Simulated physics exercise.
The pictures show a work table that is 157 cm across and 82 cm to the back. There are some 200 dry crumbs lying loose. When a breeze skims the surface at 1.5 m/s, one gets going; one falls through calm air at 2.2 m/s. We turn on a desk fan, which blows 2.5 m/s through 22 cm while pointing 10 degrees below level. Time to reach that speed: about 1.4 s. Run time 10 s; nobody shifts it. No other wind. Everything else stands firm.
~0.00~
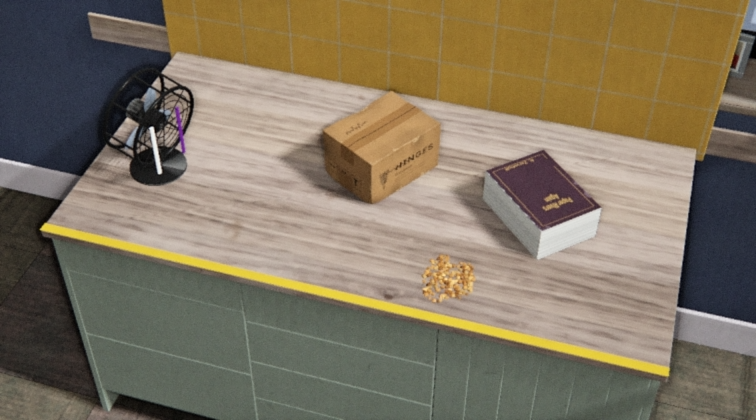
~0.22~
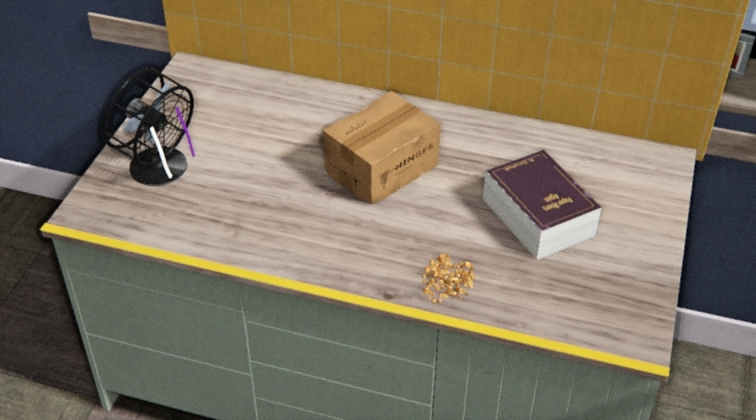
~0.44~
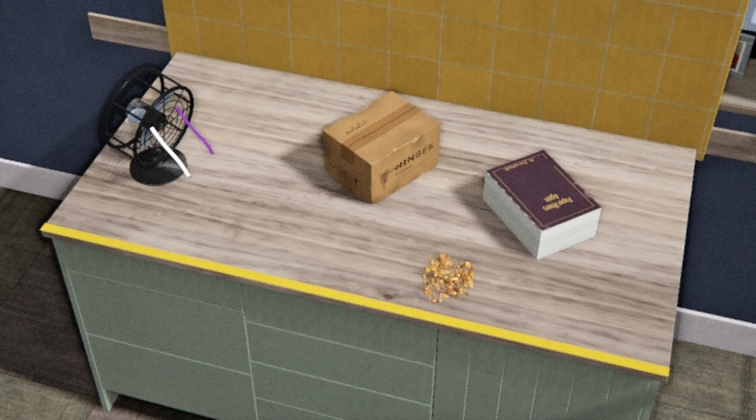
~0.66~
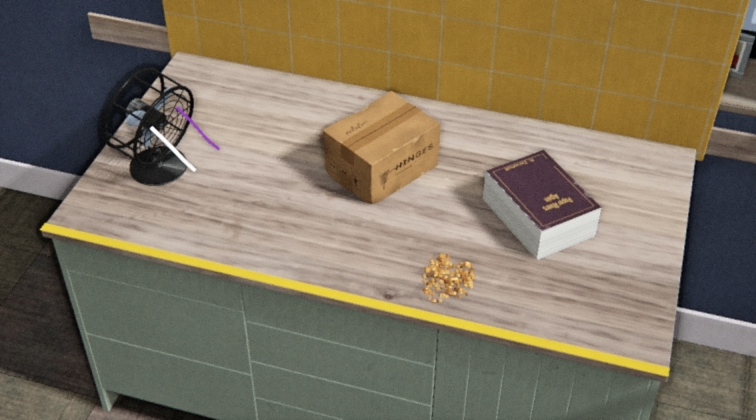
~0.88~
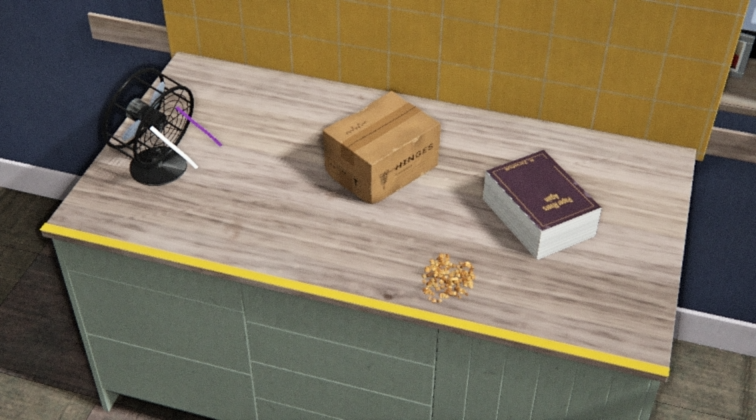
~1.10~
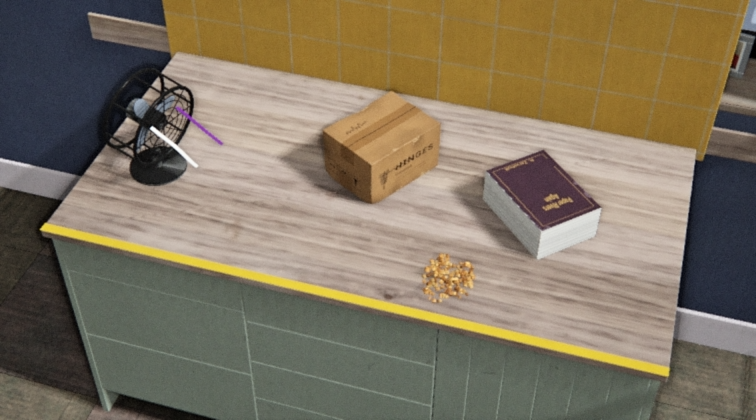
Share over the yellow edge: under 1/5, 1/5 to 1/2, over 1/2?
I expect the share ending over that edge to be somewhere from one fifth up to one half of them.
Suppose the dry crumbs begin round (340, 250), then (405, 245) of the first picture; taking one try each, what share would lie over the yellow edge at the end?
In turn: 70 per cent, 1 per cent.
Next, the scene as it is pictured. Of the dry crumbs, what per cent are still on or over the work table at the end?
Around 0 in a hundred remain.
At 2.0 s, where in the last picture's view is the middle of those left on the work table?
Their middle sits roughly at (623, 332) in the last view.
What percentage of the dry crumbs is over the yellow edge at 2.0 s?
Roughly 25 per cent.
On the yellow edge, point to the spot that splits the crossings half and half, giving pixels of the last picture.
Near (589, 358).
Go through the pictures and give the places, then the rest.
In the first frame, the middle of the dry crumbs is near (450, 280), none has stirred yet and the mouth of the desk fan is at (149, 118).
In the second frame, the middle of the dry crumbs is near (450, 281), none has stirred yet and the yellow edge is centred on (334, 299).
In the third frame, the middle of the dry crumbs is near (450, 281), none has stirred yet, the top of a book is at (543, 189) and the top of a box is at (382, 126).
In the fourth frame, the middle of the dry crumbs is near (450, 281) and none has stirred yet.
In the fifth frame, the middle of the dry crumbs is near (450, 281) and none has stirred yet.
In the sixth frame, the middle of the dry crumbs is near (450, 281) and none has stirred yet.
After 2.0 s, 24 % are over the yellow edge; the middle of those still in play is near (625, 336); 4 % have settled or left.
After 3.2 s, 34 % are over the yellow edge; 100 % have settled or left.
After 5.5 s, 34 % are over the yellow edge; 100 % have settled or left.
After 10.0 s, at the end, 34 % are over the yellow edge.
